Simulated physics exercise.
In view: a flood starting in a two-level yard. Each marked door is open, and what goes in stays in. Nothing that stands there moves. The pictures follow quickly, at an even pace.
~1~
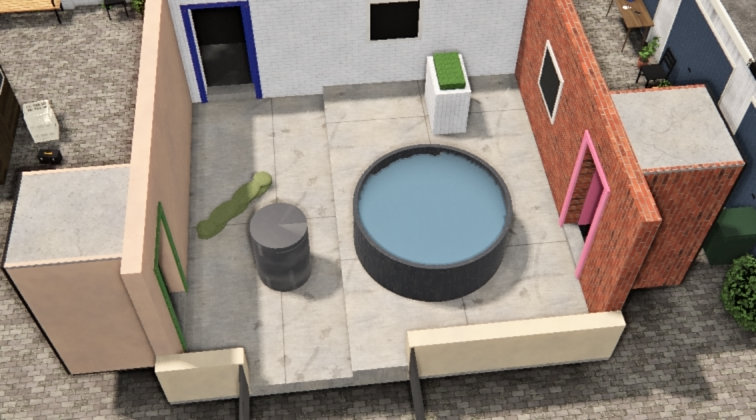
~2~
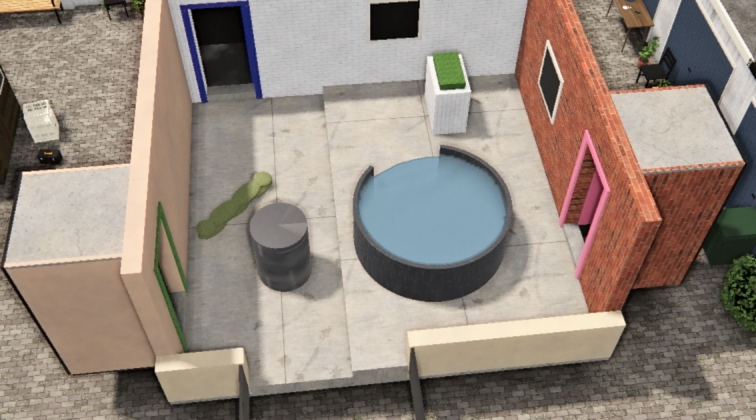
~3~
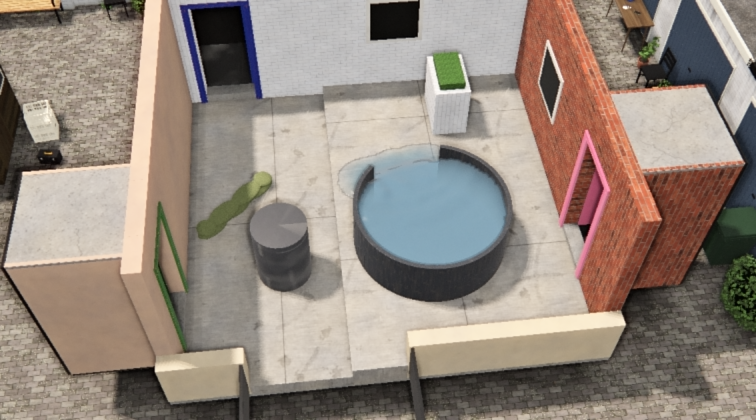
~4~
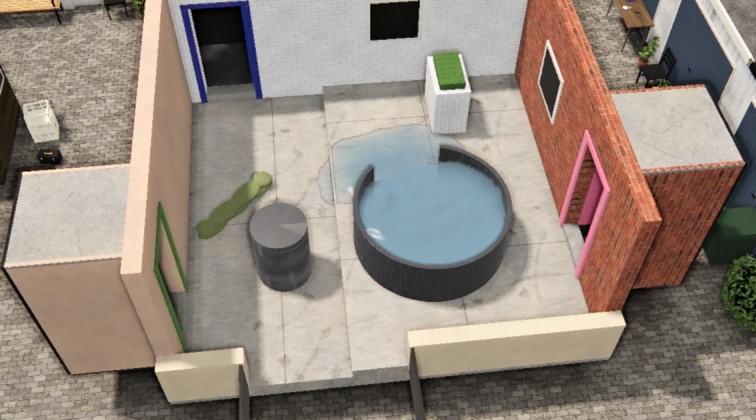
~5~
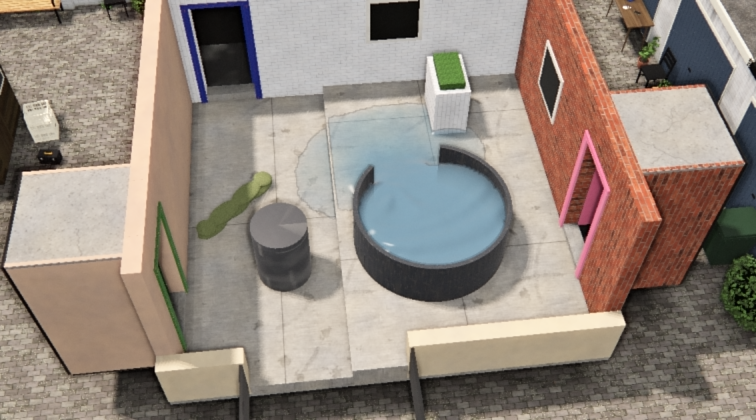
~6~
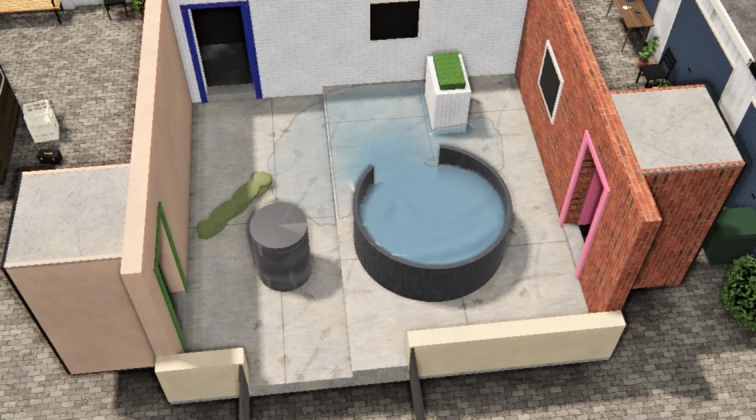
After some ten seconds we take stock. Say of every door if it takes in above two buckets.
One by one: The blue door floods; the pink door holds within the limit; the green door holds within the limit.
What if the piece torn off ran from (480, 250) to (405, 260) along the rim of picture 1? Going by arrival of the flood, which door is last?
Last comes the blue-painted one.
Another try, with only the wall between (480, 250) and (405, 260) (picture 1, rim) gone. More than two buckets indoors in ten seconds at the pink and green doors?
My reading: The pink one lets more in; the green one goes over.
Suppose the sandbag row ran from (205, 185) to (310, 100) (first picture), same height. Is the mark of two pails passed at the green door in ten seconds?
One by one: The green one takes more.
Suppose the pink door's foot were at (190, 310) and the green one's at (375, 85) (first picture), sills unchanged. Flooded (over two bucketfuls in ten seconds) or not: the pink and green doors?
One by one: The pink door keeps below it, the green door goes over.
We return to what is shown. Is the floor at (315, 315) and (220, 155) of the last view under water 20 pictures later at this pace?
In that order: No water, covered.
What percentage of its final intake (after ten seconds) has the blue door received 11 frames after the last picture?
I make it 0 per cent.
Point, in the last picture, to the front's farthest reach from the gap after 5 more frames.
Around (193, 105).
A moment on, water covers 40 % of the floor; the blue door wet at the sill, nothing in, the pink door not reached, the green door not reached.
Next, water covers 45 % of the floor; the blue door under two buckets in, the pink door not reached, the green door not reached.
Then, water covers 60 % of the floor; the blue door over two buckets in, the pink door wet at the sill, nothing in, the green door wet at the sill, nothing in.
Later, water covers 90 % of the floor; the blue door far over two buckets in, the pink door wet at the sill, nothing in, the green door wet at the sill, nothing in.
In the end, water covers 95 % of the floor; the blue door far over two buckets in, the pink door wet at the sill, nothing in, the green door wet at the sill, nothing in.
